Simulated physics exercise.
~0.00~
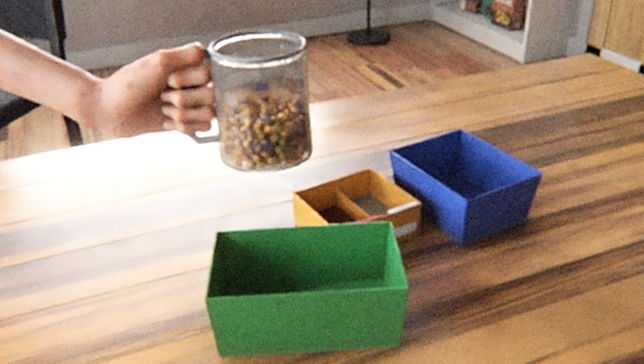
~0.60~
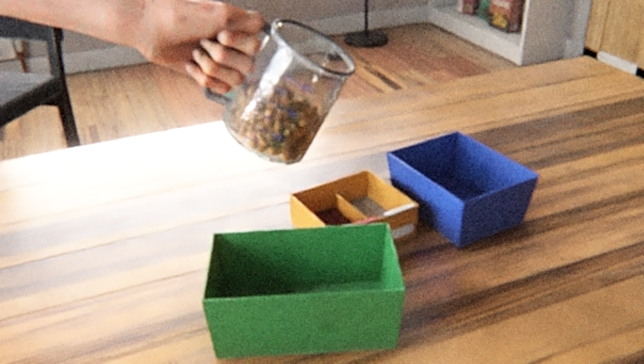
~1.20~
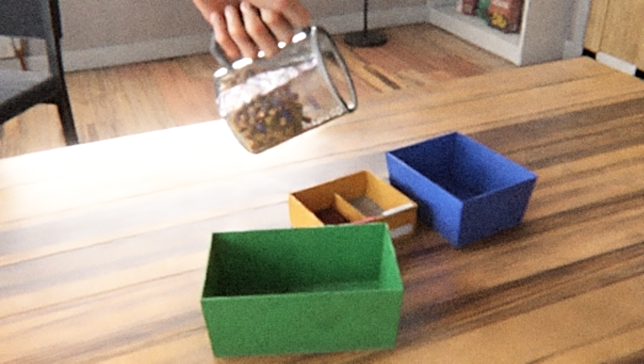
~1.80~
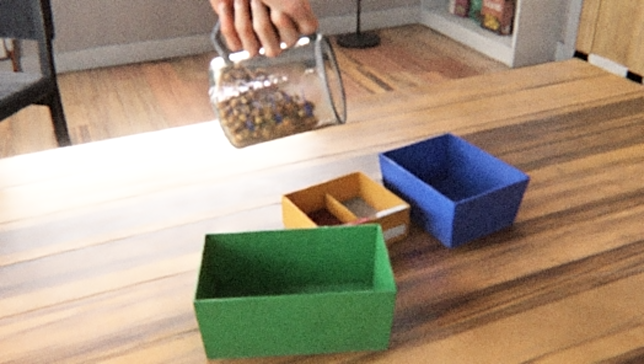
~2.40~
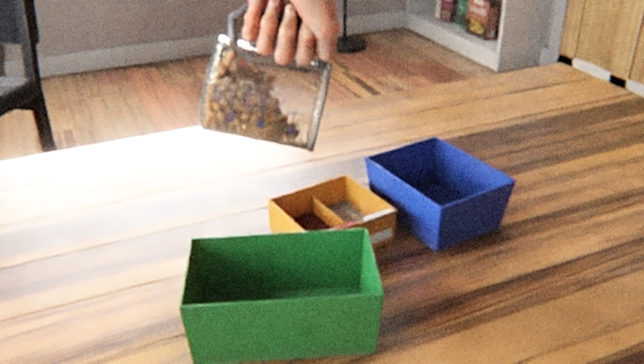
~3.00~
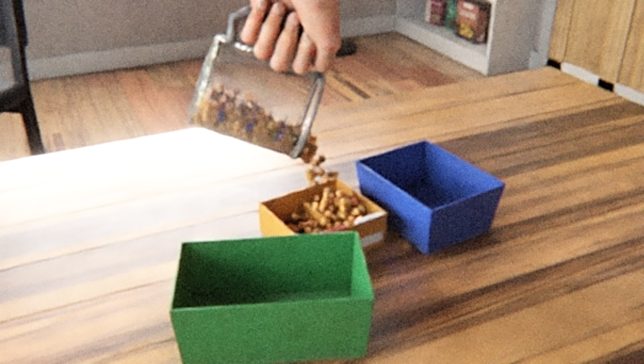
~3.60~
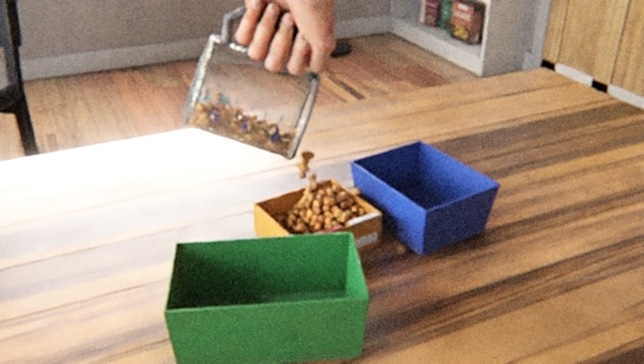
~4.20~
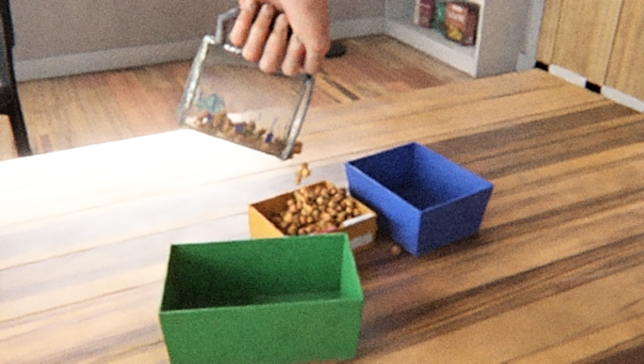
In this clip, a hand tips a clear jug of small tan and dark pieces above a divided orange tin between green and blue tins. The pieces pour into the divided tin and heap up, with some still in the jug and falling at the end.
